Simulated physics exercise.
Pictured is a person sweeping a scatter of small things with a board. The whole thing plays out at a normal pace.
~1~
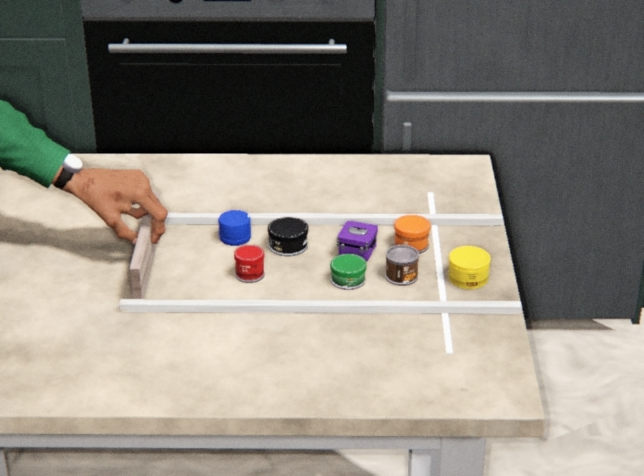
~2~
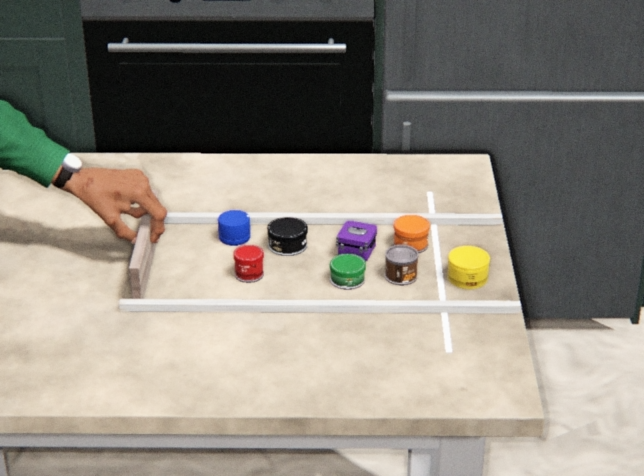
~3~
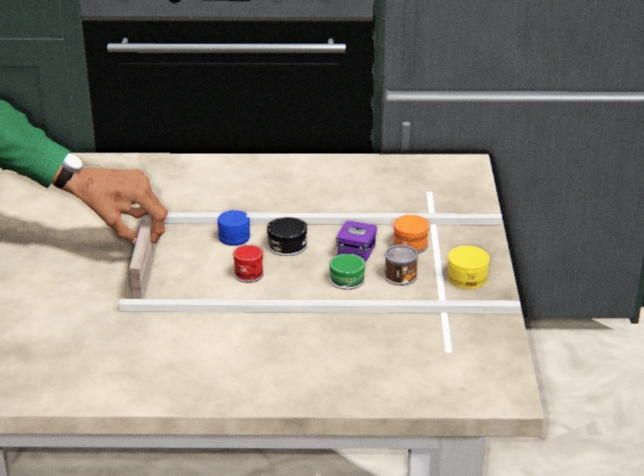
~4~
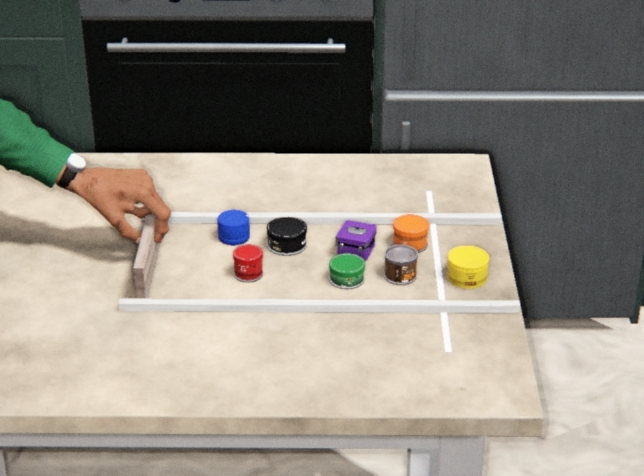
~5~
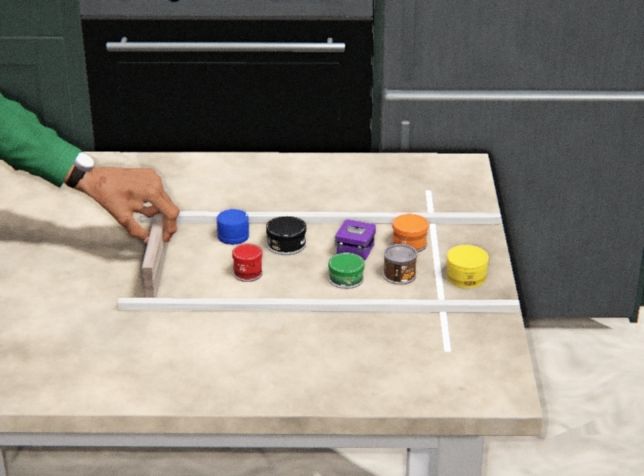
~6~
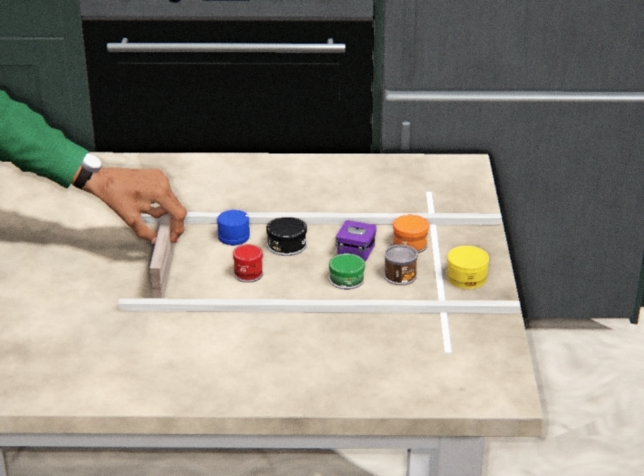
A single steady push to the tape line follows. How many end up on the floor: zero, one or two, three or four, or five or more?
The push knocks just one or two off.
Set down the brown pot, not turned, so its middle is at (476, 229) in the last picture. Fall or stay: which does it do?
It goes down.
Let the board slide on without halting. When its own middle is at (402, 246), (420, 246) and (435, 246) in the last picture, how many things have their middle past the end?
Counts per position: 0 / 0 / 2.
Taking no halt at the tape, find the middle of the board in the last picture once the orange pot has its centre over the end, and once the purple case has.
Near (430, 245), then near (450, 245).
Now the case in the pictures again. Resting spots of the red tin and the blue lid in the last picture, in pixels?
Middles: Around (454, 264) and around (450, 225).
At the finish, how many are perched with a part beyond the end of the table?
It comes to 1.
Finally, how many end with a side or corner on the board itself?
Number in contact with it: 4.
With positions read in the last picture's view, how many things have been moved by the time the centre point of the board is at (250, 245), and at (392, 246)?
At that stage 3; at the next, 8.
Soon after, none off yet; yellow tub at rest near (467, 268); orange pot at rest near (411, 234); brown pot at rest near (401, 265).
After that, none off yet; yellow tub at rest near (467, 268); orange pot displaced about its own width near (439, 231); brown pot displaced a little near (419, 264).
In the end, the number that fall off is one or two; gone, orange pot and yellow tub.
